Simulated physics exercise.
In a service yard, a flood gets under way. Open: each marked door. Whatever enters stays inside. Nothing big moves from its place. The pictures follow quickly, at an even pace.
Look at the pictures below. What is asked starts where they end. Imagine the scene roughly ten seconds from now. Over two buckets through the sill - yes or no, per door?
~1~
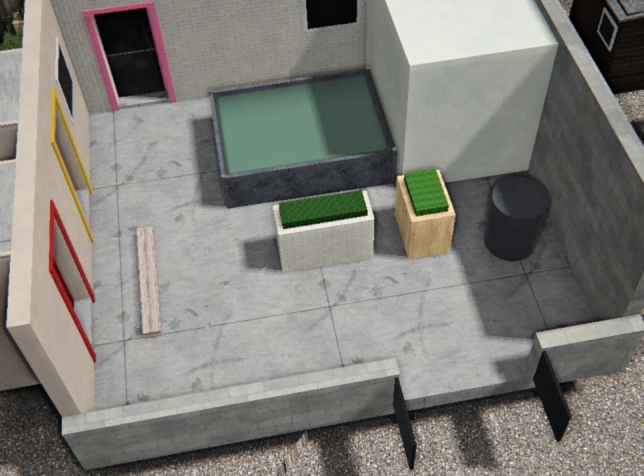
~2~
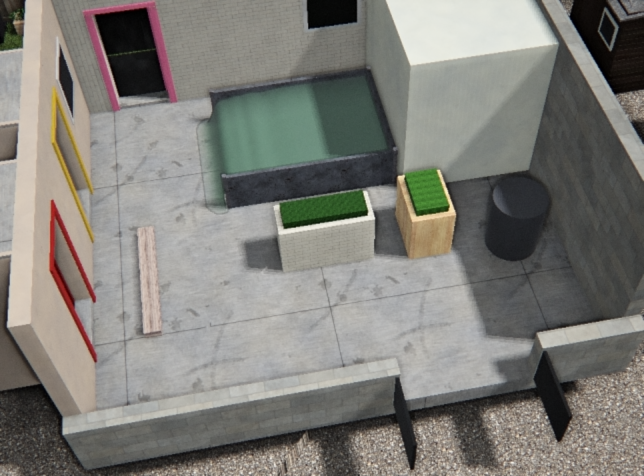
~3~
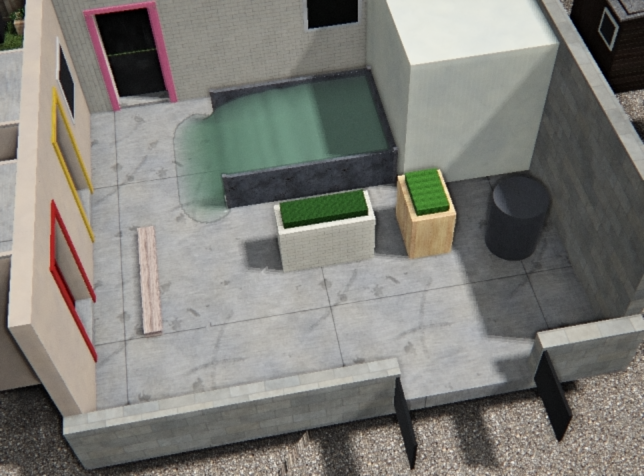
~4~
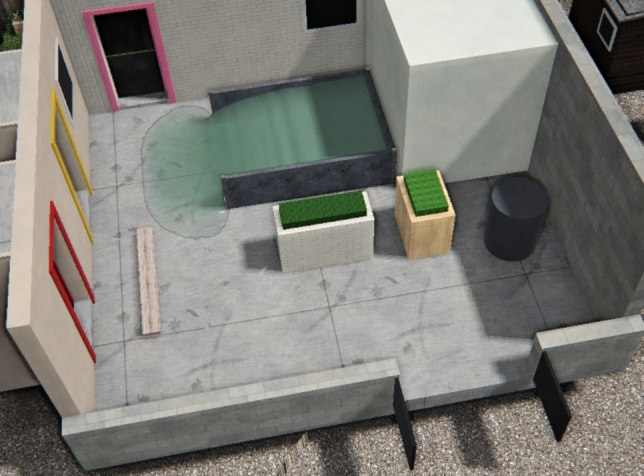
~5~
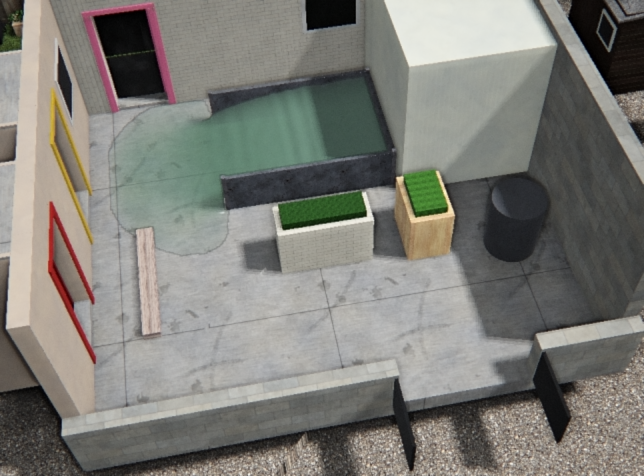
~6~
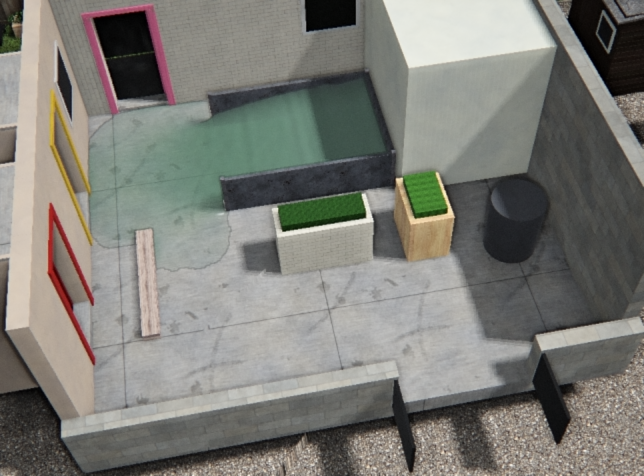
Yellow door - yes, pink door - yes, red door - no.
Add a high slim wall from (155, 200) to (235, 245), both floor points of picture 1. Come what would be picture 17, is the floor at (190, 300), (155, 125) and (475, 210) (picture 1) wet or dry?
Untouched, submerged, untouched.
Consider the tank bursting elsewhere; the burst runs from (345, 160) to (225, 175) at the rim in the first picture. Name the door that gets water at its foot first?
First to be reached: The red door.
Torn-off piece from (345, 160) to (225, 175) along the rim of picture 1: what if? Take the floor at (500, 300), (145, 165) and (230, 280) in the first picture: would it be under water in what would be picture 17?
Going through them, the first would be still bare, the next still bare and the last submerged.
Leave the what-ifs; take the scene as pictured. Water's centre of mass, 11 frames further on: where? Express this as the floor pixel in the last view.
(209, 172).
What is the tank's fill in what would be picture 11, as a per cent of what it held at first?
My reading is roughly 62 in a hundred.
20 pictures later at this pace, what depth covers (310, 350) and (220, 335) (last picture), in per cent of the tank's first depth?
About 0 per cent at the first place and 2 per cent at the second.
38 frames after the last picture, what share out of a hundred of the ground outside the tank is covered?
Around 80 percent, give or take.
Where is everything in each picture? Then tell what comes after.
In the first picture, still water in the open tank at (300, 124).
In the second picture, water pours out at (223, 153) and has run to (212, 120).
In the third picture, the front is at (191, 120), out from the gap at (223, 155).
In the fourth picture, water pours out at (223, 157) and has run to (169, 117).
In the fifth picture, the front is at (118, 142), out from the gap at (222, 158).
In the sixth picture, the front is at (90, 145), out from the gap at (222, 159).
A moment on, water covers 25 % of the floor; the yellow door over two buckets in, the pink door under two buckets in, the red door not reached.
Next, water covers 35 % of the floor; the yellow door far over two buckets in, the pink door over two buckets in, the red door wet at the sill, nothing in.
Then, water covers 45 % of the floor; the yellow door far over two buckets in, the pink door far over two buckets in, the red door wet at the sill, nothing in.
Later, water covers 80 % of the floor; the yellow door far over two buckets in, the pink door far over two buckets in, the red door wet at the sill, nothing in.
In the end, water covers 95 % of the floor; the yellow door far over two buckets in, the pink door far over two buckets in, the red door wet at the sill, nothing in.
